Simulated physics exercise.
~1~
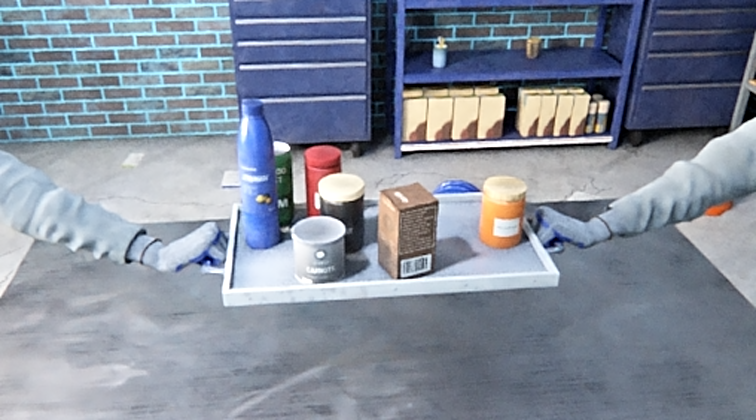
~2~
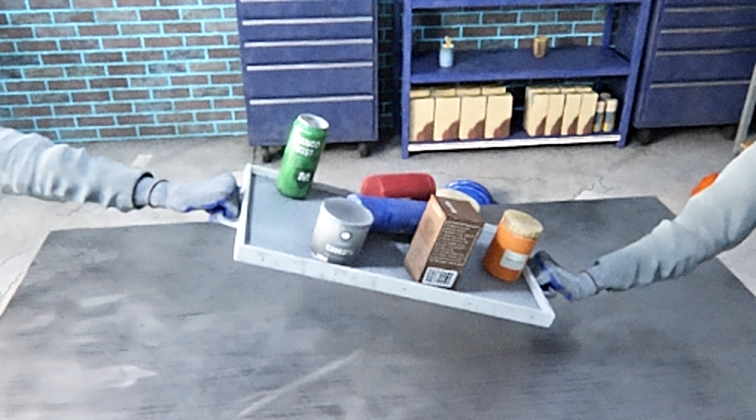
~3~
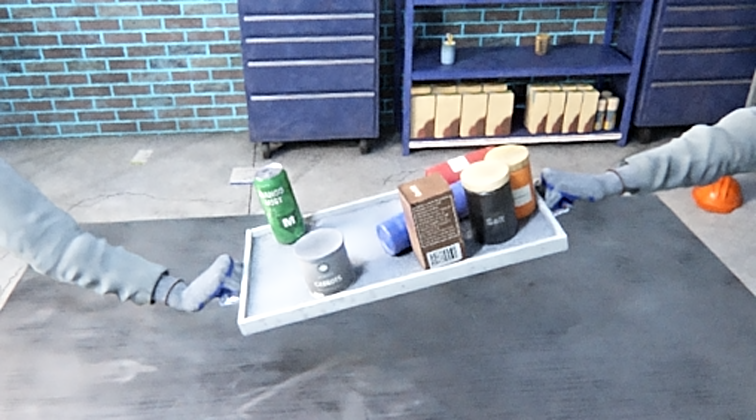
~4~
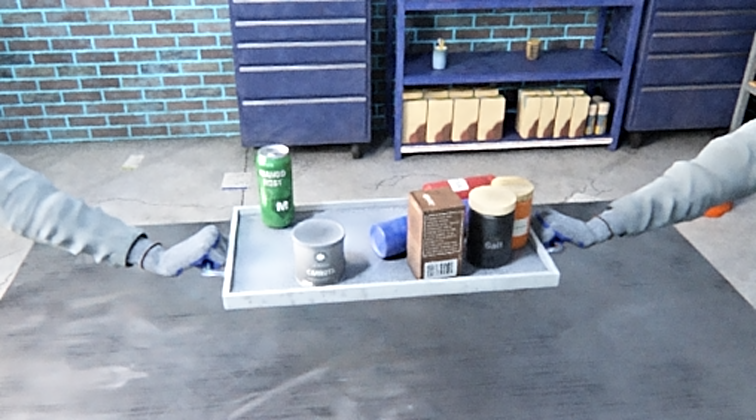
At the start, two gloved hands hold a pale tray level above a dark table, with a blue bottle, green can, red jar, black jar, grey tin, brown carton and orange jar standing on it. The hands tip the tray steeply down to the right, and the blue bottle and red jar topple onto their sides while the black jar shifts right. Next the tray tilts the other way, its left side low. Finally the hands level it again. The bottle and red jar remain lying down, and the black jar stands upright beside the orange jar, right of the carton.
